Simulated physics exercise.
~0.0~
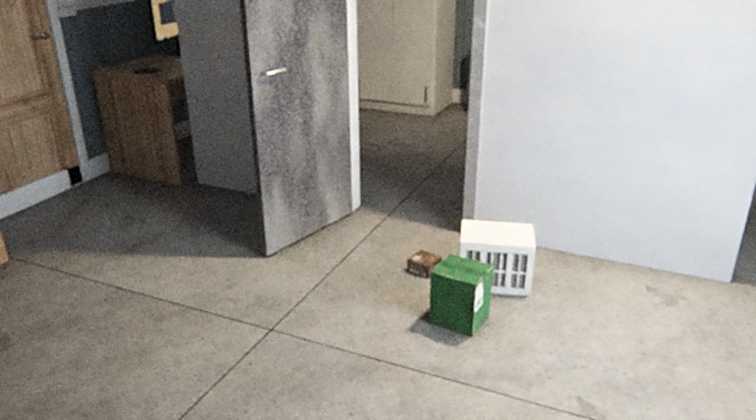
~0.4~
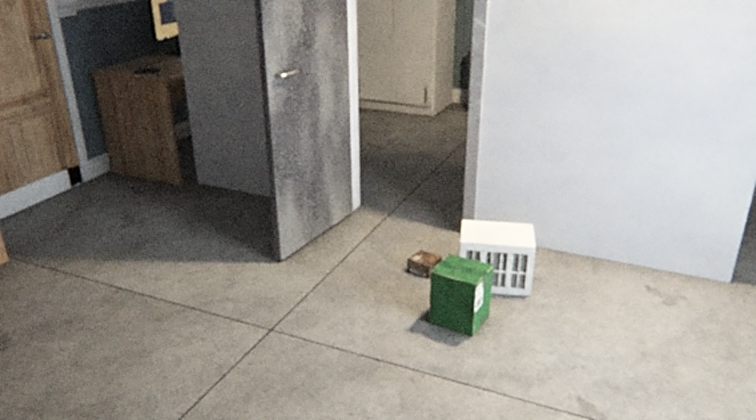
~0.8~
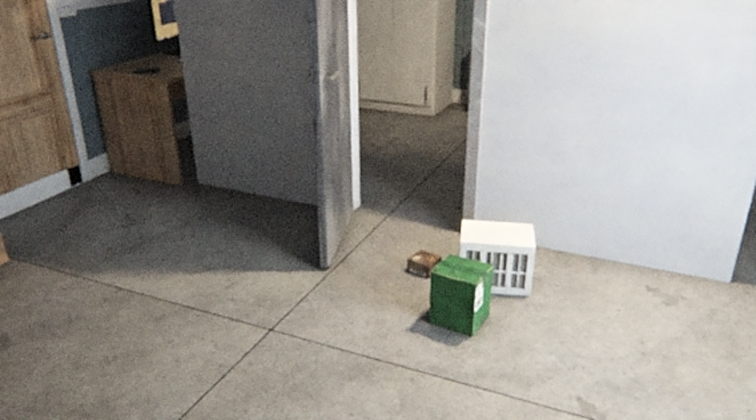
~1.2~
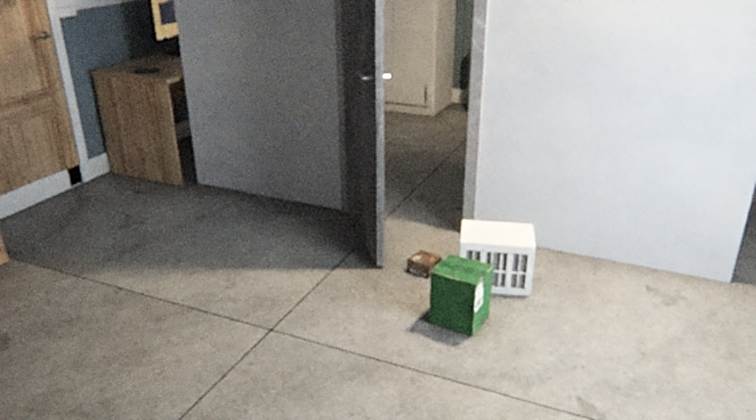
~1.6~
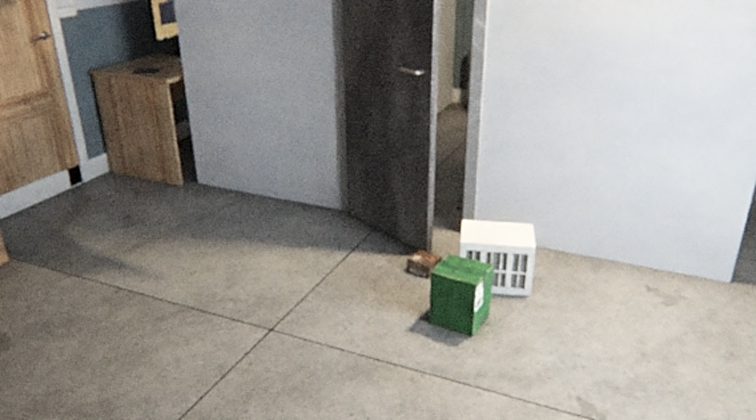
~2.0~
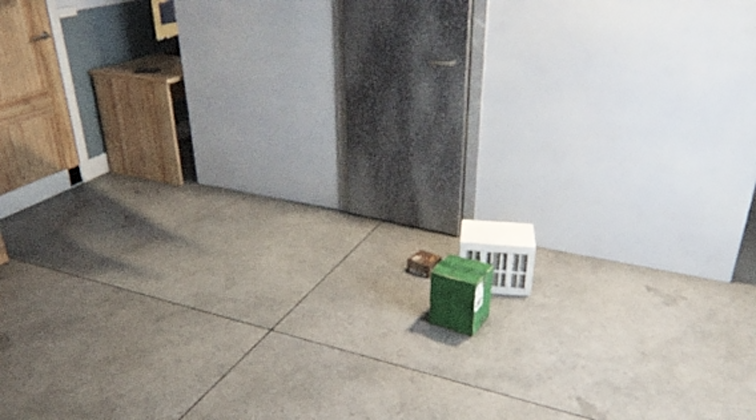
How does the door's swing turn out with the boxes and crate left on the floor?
The door swings all the way to its frame and ends up closed, while the boxes and the crate stay where they were.
